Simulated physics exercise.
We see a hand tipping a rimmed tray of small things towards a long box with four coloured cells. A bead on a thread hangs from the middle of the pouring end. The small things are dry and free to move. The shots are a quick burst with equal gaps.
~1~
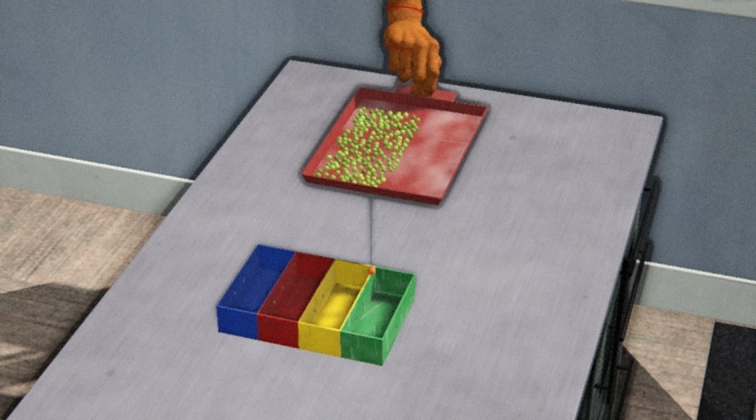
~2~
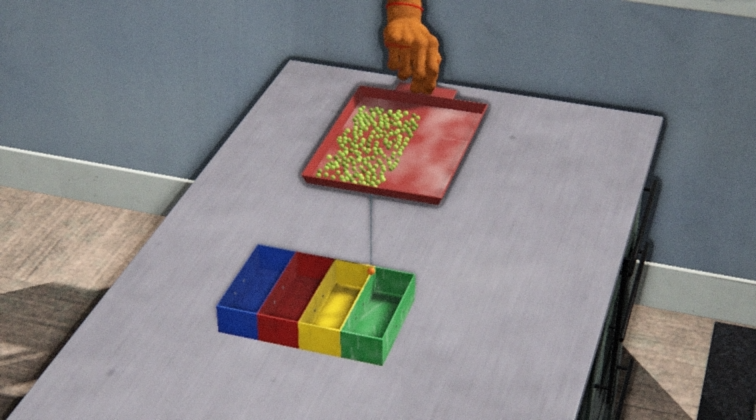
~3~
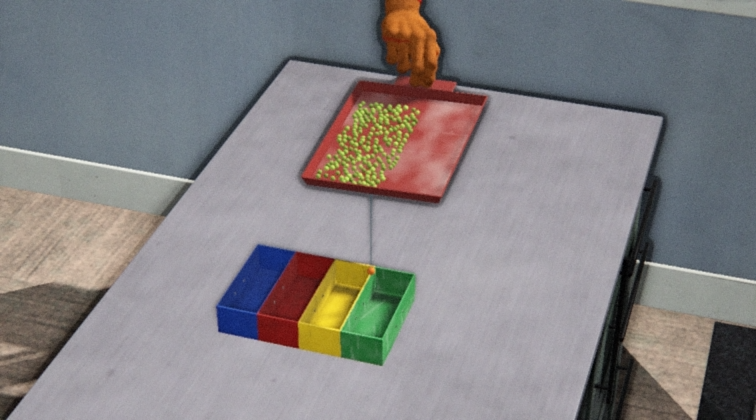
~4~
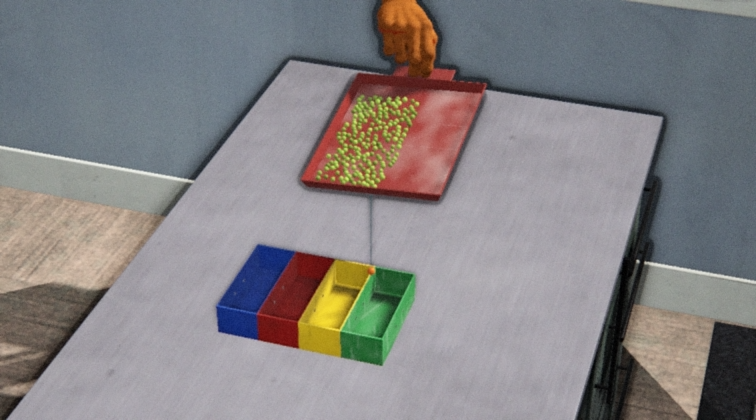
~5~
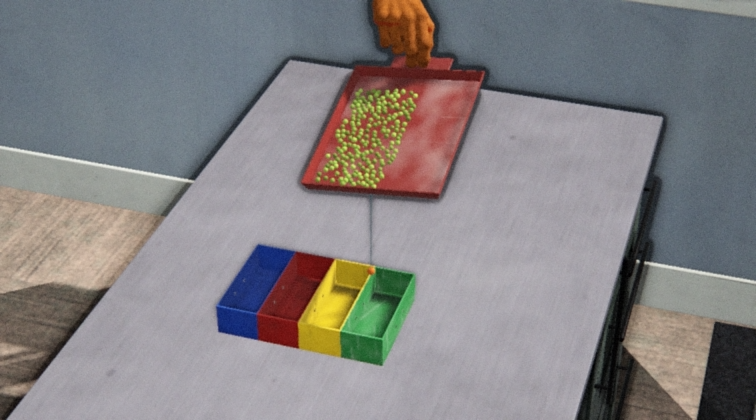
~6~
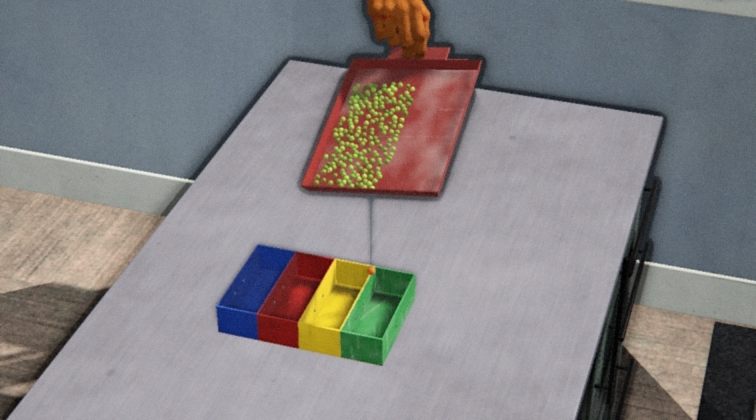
A hand slowly raises the handle end of a red tray holding small green peas.
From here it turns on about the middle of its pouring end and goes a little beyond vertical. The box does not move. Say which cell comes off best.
The red cell gets the most.
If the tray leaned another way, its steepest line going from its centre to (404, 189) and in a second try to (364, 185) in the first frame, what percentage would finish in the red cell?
The first gives 0 %, the second 40 %.
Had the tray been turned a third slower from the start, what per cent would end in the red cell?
Roughly 80 in a hundred.
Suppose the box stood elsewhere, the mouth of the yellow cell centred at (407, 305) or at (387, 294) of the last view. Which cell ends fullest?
The first try: That blue cell. The second: That blue cell.
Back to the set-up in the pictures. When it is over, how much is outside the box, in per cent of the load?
Close to 0 per cent.
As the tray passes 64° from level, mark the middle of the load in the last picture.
At about (324, 187).
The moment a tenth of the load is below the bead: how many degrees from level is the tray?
Near 70 degrees.
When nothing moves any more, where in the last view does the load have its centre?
Around (302, 300).
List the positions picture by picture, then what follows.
Corners of the pouring end near (307, 173) and (439, 196), level; middle of the load near (368, 147), dried peas; bead on its thread near (371, 271); blue cell near (237, 320); red cell near (278, 329); yellow cell near (320, 337); green cell near (362, 346), in the first frame.
Corners of the pouring end near (307, 173) and (438, 195), level; middle of the load near (368, 146), in the second frame.
Corners of the pouring end near (306, 175) and (438, 194), tipped barely, lowest at the left corner; middle of the load near (368, 144), in the third frame.
Corners of the pouring end near (306, 178) and (437, 192), tipped a little, lowest at the left corner; middle of the load near (367, 140), in the fourth frame.
Corners of the pouring end near (306, 180) and (436, 190), tipped a little, lowest at the left corner; middle of the load near (366, 137), in the fifth frame.
Corners of the pouring end near (306, 183) and (435, 189), tipped clearly, lowest at the left corner; middle of the load near (364, 135); blue cell near (237, 320); red cell near (278, 329); yellow cell near (320, 337); green cell near (362, 346), in the sixth frame.
Shortly afterwards, tray tipped steeply; the bulk on the tray; only a few in the red cell; only a few in the blue cell; near a quarter falling or outside the box.
Next, tray tipped past a quarter turn; the bulk in the red cell; a little in the yellow cell; a little in the blue cell; only a few in the green cell; a little falling or outside the box.
Some moments later, tray tipped past a quarter turn; the bulk in the red cell; a little in the yellow cell; a little in the blue cell; only a few in the green cell; only a few falling or outside the box.
In the end, tray tipped past a quarter turn; the bulk in the red cell; a little in the yellow cell; a little in the blue cell; only a few in the green cell; only a few outside the box.
